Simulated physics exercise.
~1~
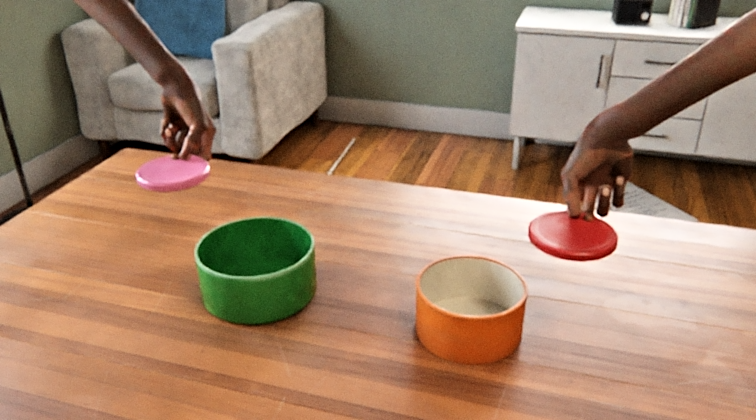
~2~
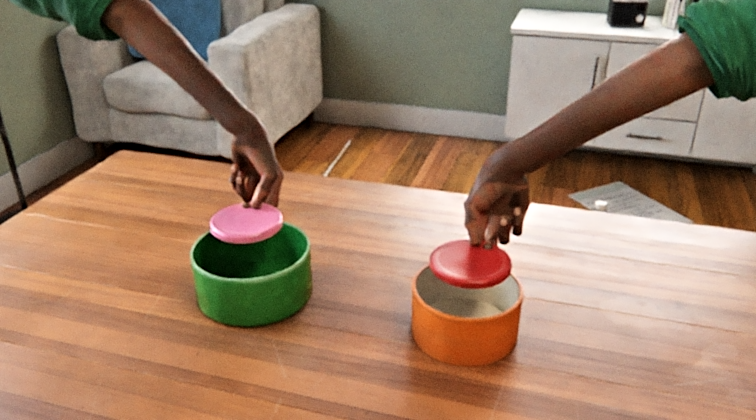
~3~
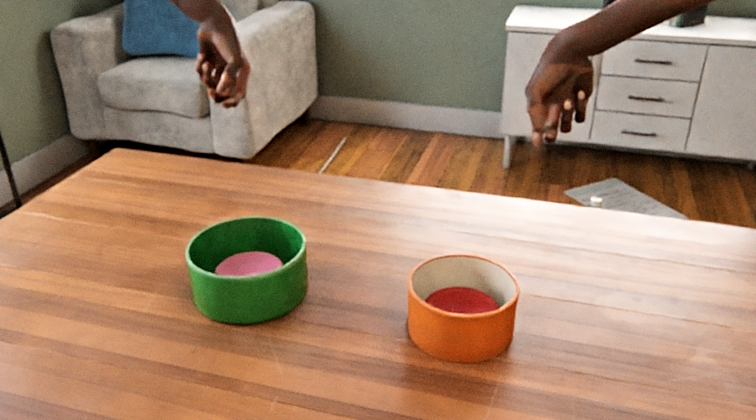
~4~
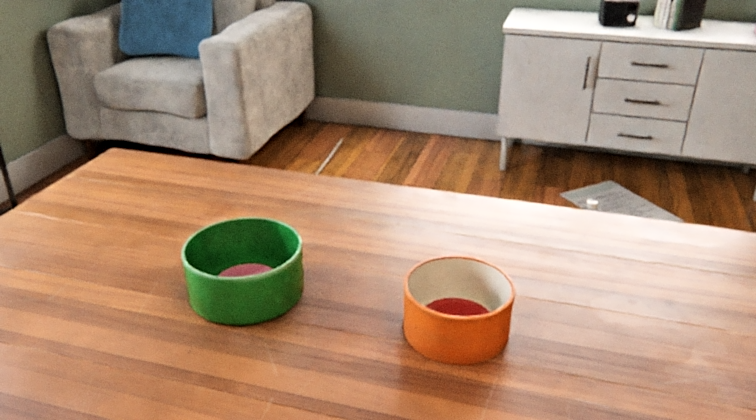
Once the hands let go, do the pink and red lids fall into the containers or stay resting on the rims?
Both lids fall in, the pink one ending up inside the green container and the red one inside the orange container.
